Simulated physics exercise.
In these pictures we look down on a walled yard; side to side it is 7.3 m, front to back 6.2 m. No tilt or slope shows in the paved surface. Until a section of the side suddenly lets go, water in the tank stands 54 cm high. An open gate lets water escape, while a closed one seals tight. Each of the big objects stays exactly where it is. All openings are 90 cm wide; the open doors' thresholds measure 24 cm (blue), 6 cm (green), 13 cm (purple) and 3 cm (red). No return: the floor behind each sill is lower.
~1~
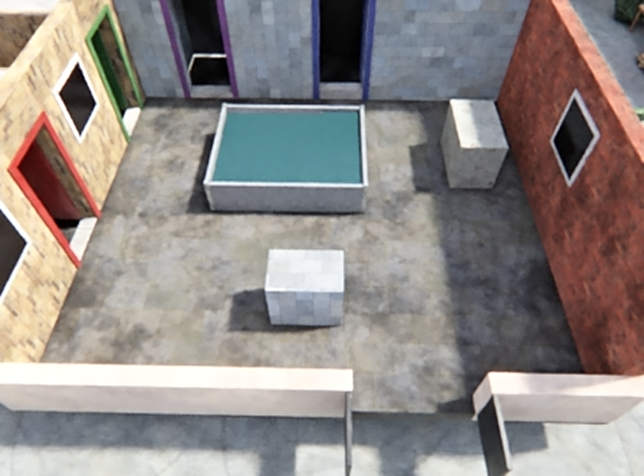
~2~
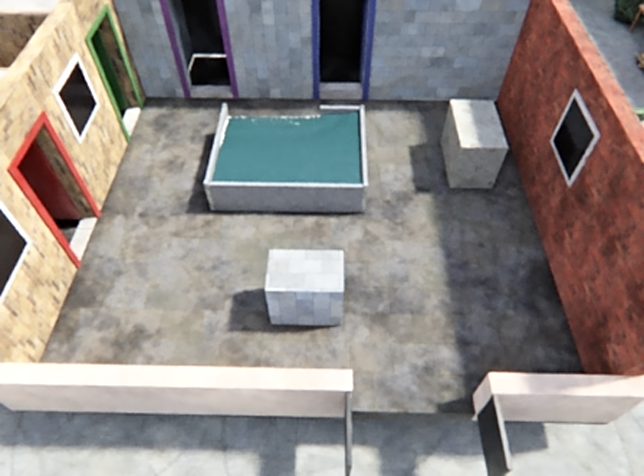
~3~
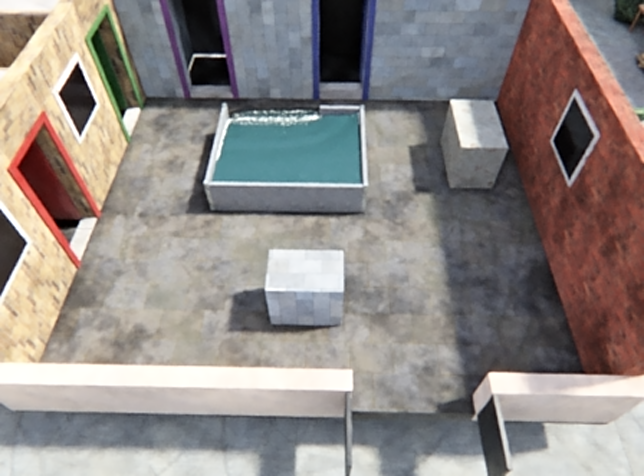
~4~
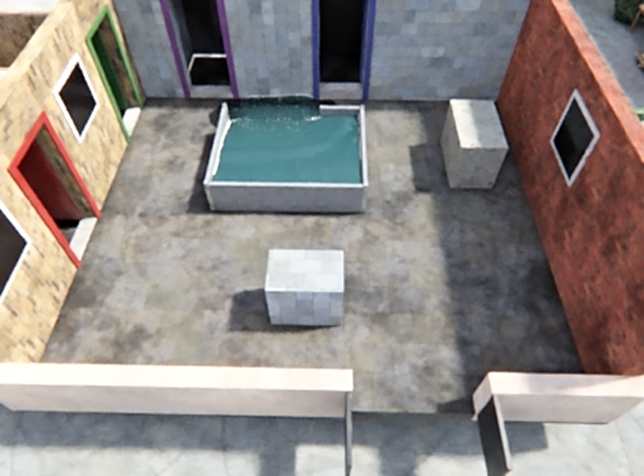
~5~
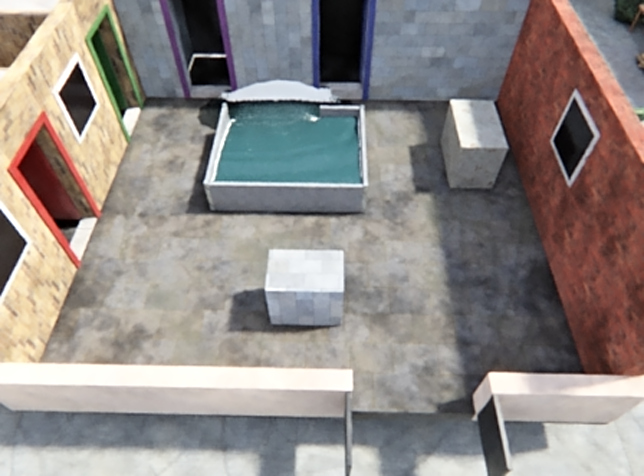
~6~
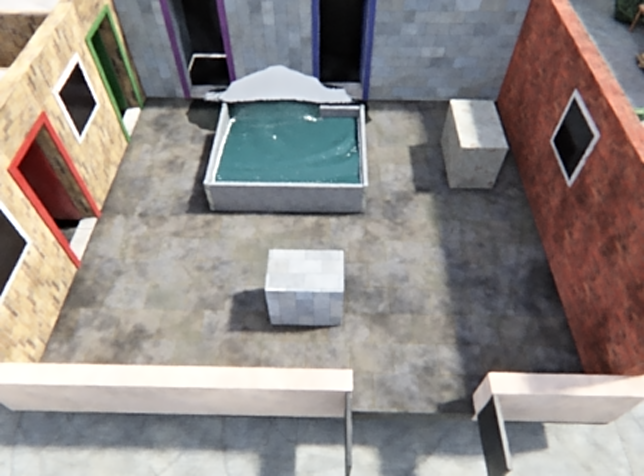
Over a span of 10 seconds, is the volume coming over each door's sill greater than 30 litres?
Within 10 seconds: At the blue door, not greater; at the green door, greater; at the purple door, greater; at the red door, not greater.
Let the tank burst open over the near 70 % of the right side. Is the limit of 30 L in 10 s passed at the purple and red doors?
Purple short, red short.
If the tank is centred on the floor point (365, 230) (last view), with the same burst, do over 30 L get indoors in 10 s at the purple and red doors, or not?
Purple gets no more than that, red gets no more than that.
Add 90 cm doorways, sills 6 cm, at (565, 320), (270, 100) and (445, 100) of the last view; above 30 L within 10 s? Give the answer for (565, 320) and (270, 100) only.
Well, the first one ends up on the low side, the second one on the high side.
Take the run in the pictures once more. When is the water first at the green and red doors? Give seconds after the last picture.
Arrival: Green 0.9 s, red 2.2 s.
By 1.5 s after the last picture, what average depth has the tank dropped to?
I'd put the average depth near 26 cm.
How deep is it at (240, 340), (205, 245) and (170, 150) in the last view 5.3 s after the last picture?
Reading - approx. 1 / 2 / 4 cm.
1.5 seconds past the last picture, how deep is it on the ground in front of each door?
Depths: Blue door 20 cm, green door 25 cm, purple door 22 cm, red door 0 cm.
Then, 0.7 s after the last picture water covers 10 % of the floor and is deepest (45 cm) near (274, 102); blue door 21 cm at the sill, 1 L in, green door not reached, purple door 22 cm at the sill, 5 L in, red door not reached.
Then, 1.5 s after the last picture water covers 25 % of the floor and is deepest (39 cm) near (152, 106); blue door 20 cm at the sill, 3 L in, green door 25 cm at the sill, 45 L in, purple door 22 cm at the sill, 33 L in, red door not reached.
Then, 2.8 s after the last picture water covers 40 % of the floor and is deepest (24 cm) near (154, 100); blue door 15 cm at the sill, 4 L in, green door 22 cm at the sill, 209 L in, purple door 15 cm at the sill, 60 L in, red door 3 cm at the sill, 0 L in.
Then, 5.3 s after the last picture water covers 75 % of the floor and is deepest (14 cm) near (449, 109); blue door 10 cm at the sill, 4 L in, green door 13 cm at the sill, 326 L in, purple door 9 cm at the sill, 64 L in, red door 3 cm at the sill, 0 L in.
Then, 9.3 s after the last picture water covers 95 % of the floor and is deepest (8 cm) near (280, 130); blue door 6 cm at the sill, 4 L in, green door 8 cm at the sill, 377 L in, purple door 5 cm at the sill, 64 L in, red door 3 cm at the sill, 0 L in.
